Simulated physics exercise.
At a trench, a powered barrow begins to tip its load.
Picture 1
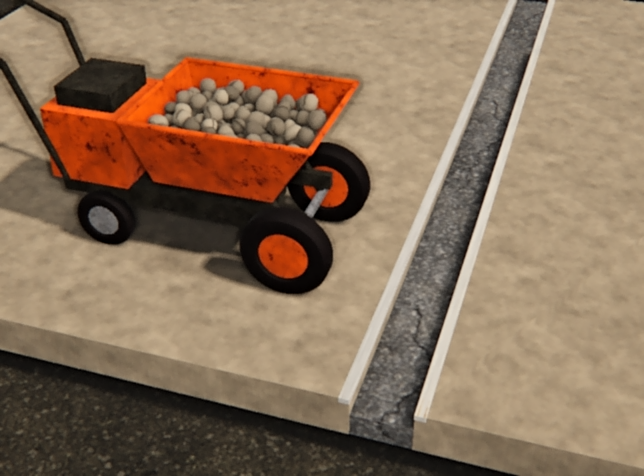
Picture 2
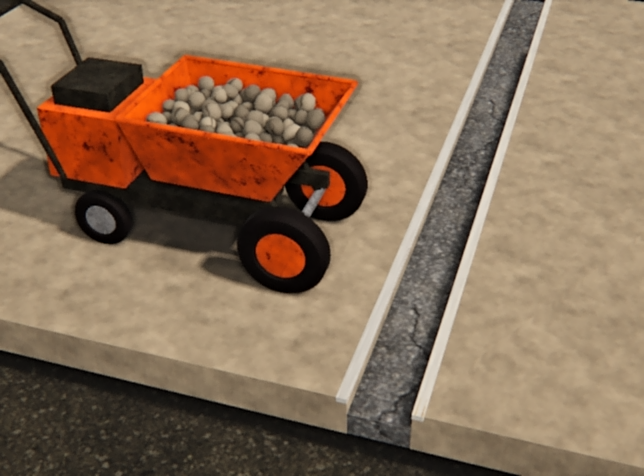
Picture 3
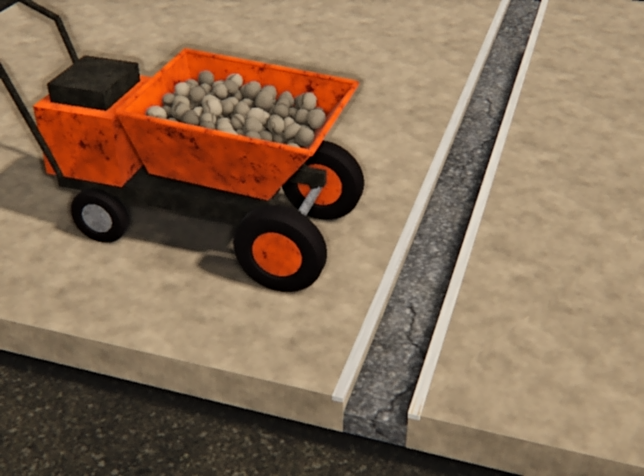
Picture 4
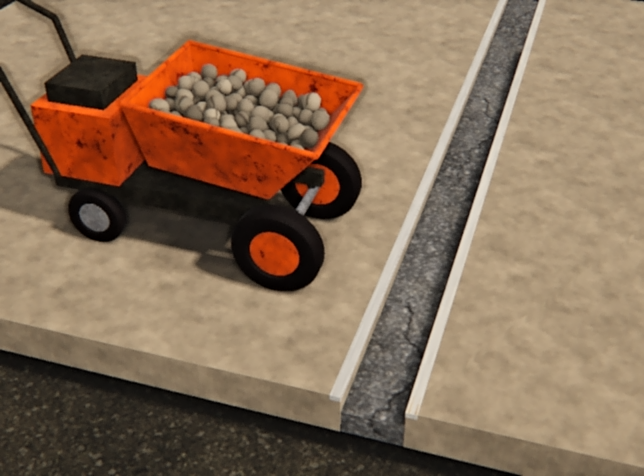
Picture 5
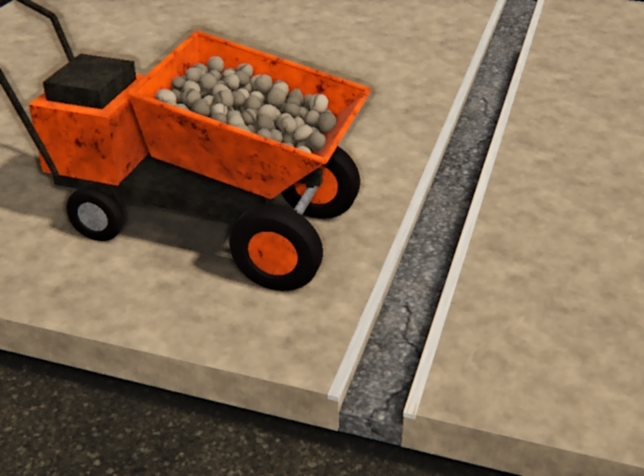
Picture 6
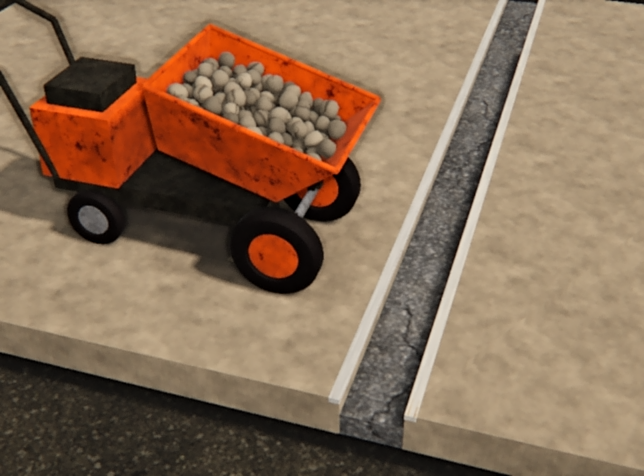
An orange powered barrow loaded with rounded grey pebbles stands beside a narrow, pale-edged trench; its skip sits level at first, then tilts gradually toward the trench, the rear rising and the front lip dipping as the pebbles stay inside.
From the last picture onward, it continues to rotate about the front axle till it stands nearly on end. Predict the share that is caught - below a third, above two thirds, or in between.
Result: A middle part from a third to two thirds reaches the trench.
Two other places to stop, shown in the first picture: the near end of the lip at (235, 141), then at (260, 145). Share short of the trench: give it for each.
The first gives close to 40 per cent and the second 30 per cent.
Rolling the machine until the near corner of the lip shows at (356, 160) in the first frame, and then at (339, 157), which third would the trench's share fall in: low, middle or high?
In turn: Under a third; under a third.
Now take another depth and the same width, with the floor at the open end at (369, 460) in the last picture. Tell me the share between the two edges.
Something like 50 %.
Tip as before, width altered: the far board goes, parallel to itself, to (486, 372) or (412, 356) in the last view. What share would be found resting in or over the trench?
The first try lands around 90 %, the second around 30 %.
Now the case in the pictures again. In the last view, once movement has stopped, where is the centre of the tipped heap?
Near (458, 273).
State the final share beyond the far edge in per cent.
It works out to close to 55 per cent.
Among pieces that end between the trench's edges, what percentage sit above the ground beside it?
50 per cent or thereabouts.
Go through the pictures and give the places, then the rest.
Lip of the skip at (310, 153), level; top of the load at (227, 112), river pebbles; first edge of the trench at (367, 344); far edge at (438, 360), the trench under half as wide as the skip, and shallow for its width, in the first frame.
Lip of the skip at (309, 153), level; top of the load at (226, 110), in the second frame.
Lip of the skip at (310, 153), tipped barely; top of the load at (226, 107), in the third frame.
Lip of the skip at (316, 156), tipped a little; top of the load at (214, 100), in the fourth frame.
Lip of the skip at (324, 161), tipped a little; top of the load at (221, 94), in the fifth frame.
Lip of the skip at (336, 171), tipped clearly; top of the load at (220, 79); first edge of the trench at (357, 344); far edge at (428, 359), in the sixth frame.
Soon, skip tipped steeply; all in the skip.
A while on, skip tipped steeply; most in the skip; a small part in or heaped over the trench; a small part beyond it; a small part falling.
Towards the end, skip tipped right over; about a quarter in the skip; about a third in or heaped over the trench; about half beyond it.
Finally, skip tipped right over; about half in or heaped over the trench; about half beyond it.
